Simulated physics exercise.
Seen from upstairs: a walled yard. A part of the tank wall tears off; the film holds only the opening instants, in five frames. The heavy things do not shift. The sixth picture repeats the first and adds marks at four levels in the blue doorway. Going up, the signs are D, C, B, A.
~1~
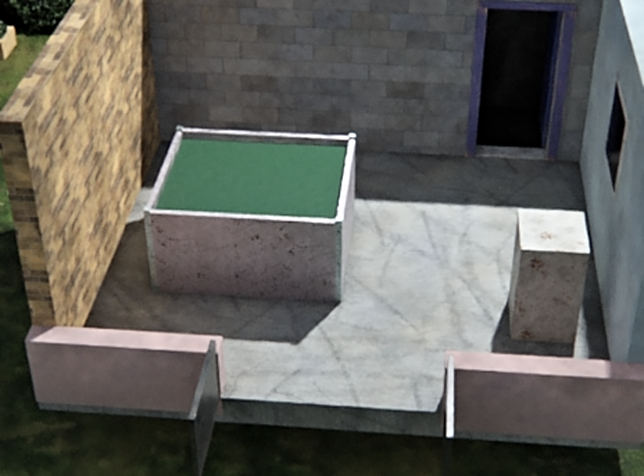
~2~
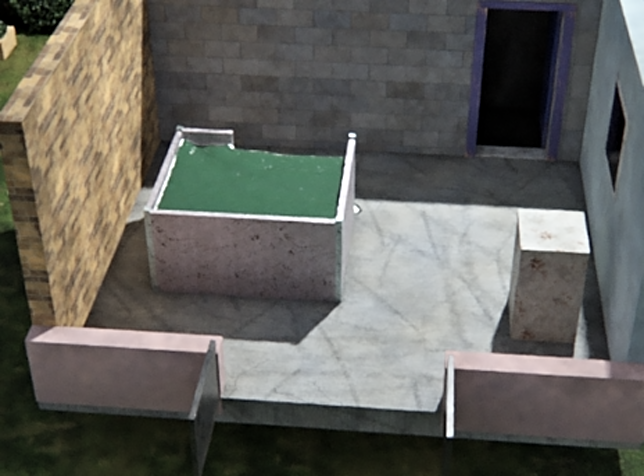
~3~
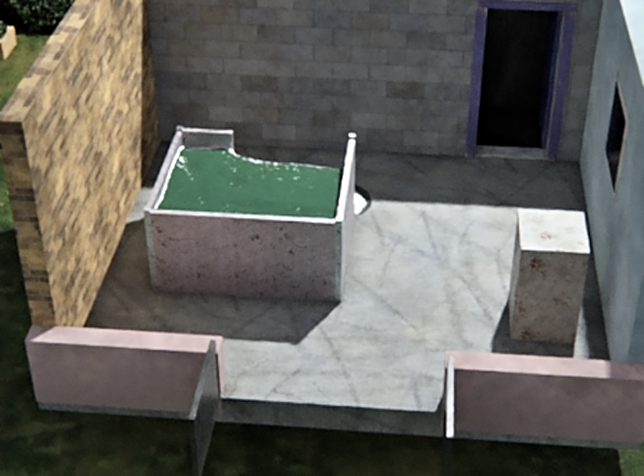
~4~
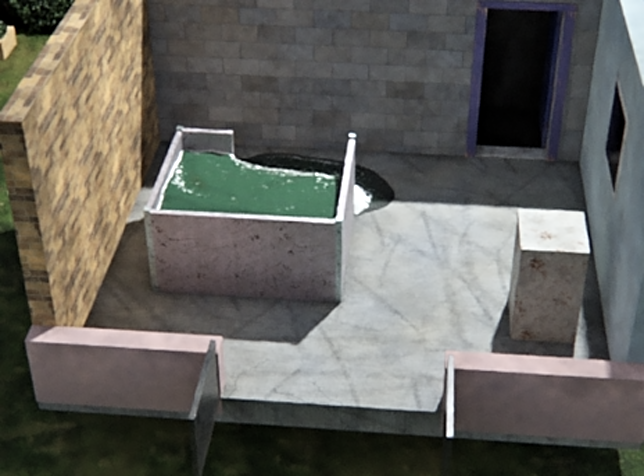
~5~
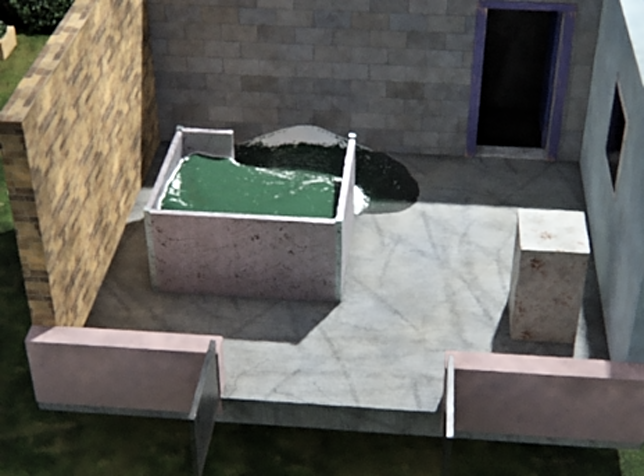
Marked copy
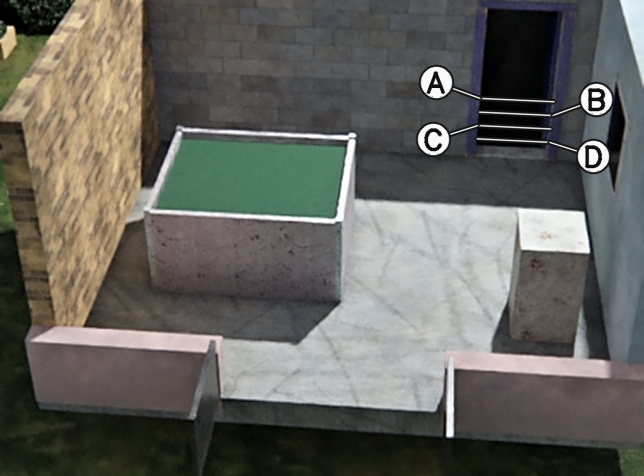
A raised tank of green water stands left of centre in a walled, pale-paved yard seen from upstairs. A tan brick wall rises at left, a grey block wall with a blue-framed dark doorway behind, a pale block at right and low pink walls flanking the front opening. Part of the tank's back side opens, and water pours out and spreads darkly behind it and rightward, while the view stays still.
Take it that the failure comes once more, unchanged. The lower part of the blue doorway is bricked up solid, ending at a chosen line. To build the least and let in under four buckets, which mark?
The limit is D.
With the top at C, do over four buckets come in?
No, not at all.
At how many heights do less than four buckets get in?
All of them.
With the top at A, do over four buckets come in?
No, that is safe.
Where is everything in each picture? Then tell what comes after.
Water in the tank at rest, its middle at (255, 179); foot of the blue doorway at (511, 158); open gate at (333, 339).
Water covers 2 % of the ground, its front hidden from here.
Water covers 5 % of the ground, its front hidden from here.
Water covers 11 % of the ground and shows as far out as (380, 193).
Water covers 17 % of the ground and shows as far out as (405, 187).
On the marked copy, A at (517, 100); B at (515, 113); C at (514, 127); D at (512, 140); from the bottom up D, C, B, A.
Choosing A, nothing gets over.
Choosing B, nothing gets over.
Choosing C, nothing gets over.
Choosing D, a splash gets over, under a bucket.
